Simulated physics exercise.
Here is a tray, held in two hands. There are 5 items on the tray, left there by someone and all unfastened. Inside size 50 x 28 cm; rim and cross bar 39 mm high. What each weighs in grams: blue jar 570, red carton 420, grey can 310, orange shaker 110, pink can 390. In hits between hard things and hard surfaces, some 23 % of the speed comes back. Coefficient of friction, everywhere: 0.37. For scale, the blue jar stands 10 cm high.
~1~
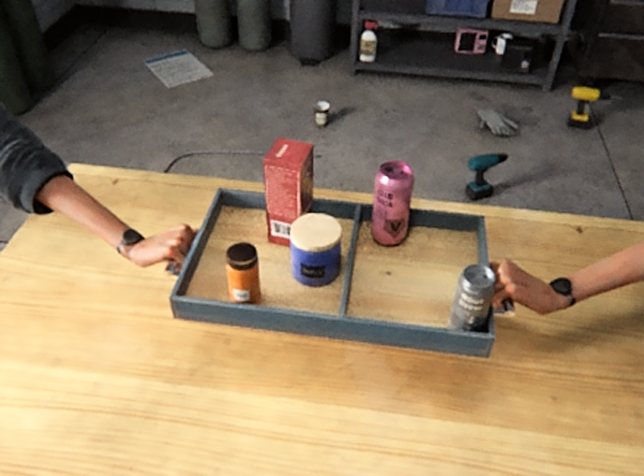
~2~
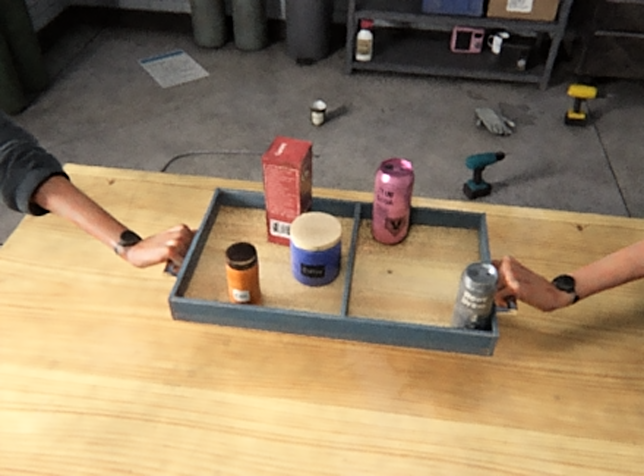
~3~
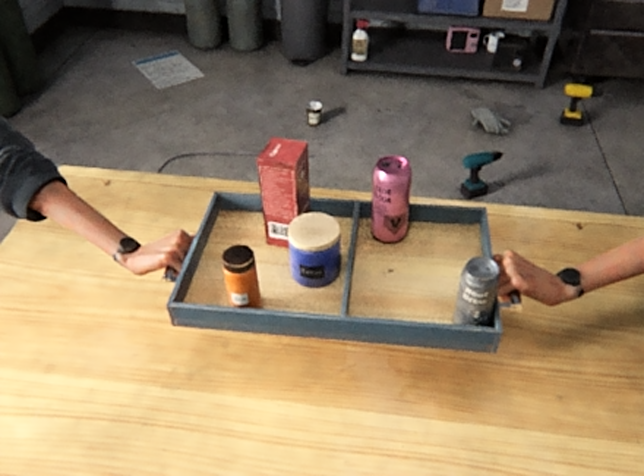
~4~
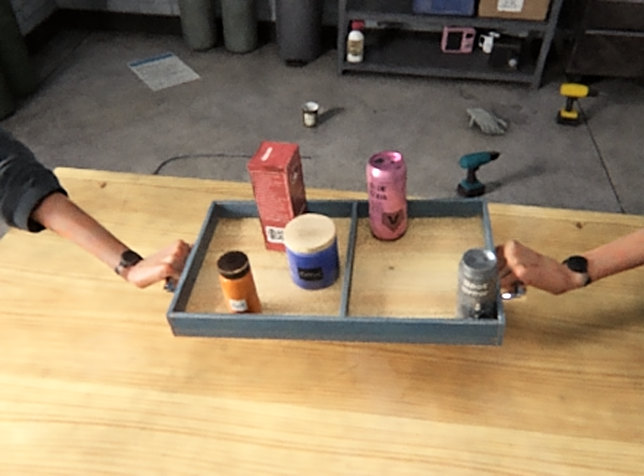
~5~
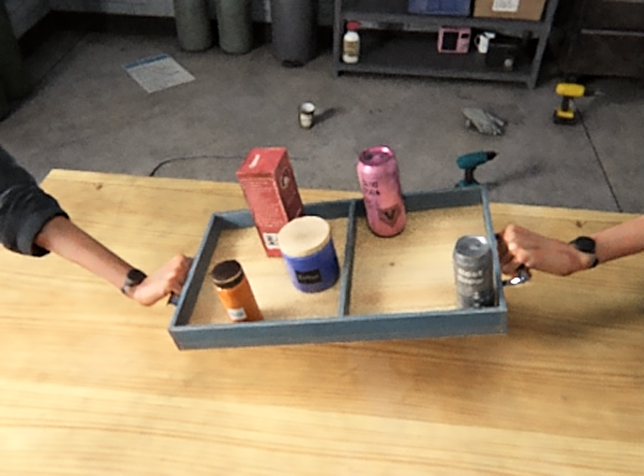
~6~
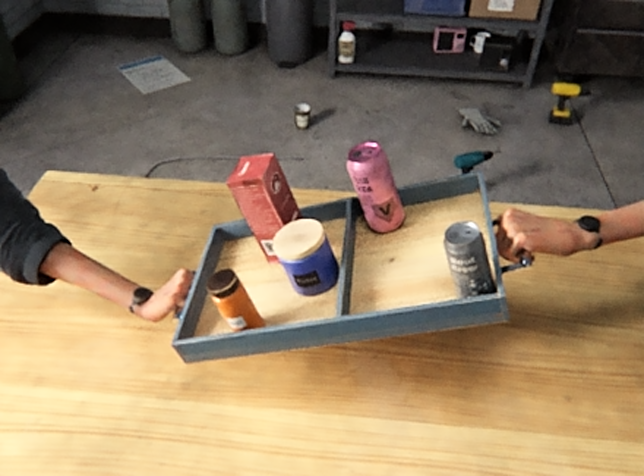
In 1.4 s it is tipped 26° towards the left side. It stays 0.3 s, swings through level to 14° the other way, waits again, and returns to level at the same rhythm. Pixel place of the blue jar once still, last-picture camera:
About (215, 243).
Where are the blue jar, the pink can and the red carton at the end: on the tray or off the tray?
Afterwards, the blue jar stays on its support, the pink can stays on its support, and the red carton leaves its support.
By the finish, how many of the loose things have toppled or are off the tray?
So, 3 in all.
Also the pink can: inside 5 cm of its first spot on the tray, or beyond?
Outcome for the pink can: In place.
Then, 0.60 s after the last picture, tilt 26°, left edge down; red carton now off the tray; blue jar slid 10 cm near (253, 275); grey can slid 11 cm.
Then, 1.10 s after the last picture, tilt 22°, left edge down; blue jar slid 17 cm near (218, 279); grey can upside down; orange shaker tipped 5° from how it sat.
Then, 1.70 s after the last picture, tilt 4°, right edge down; blue jar slid 17 cm near (216, 238); grey can upside down; orange shaker tipped 47° from how it sat.
At rest, off the tray, red carton; tipped over on the tray, grey can and orange shaker; not toppled but over 5 cm from the start, blue jar; pink can in place, give or take 5 cm. Seen from the same camera at the end, blue jar near (215, 243).
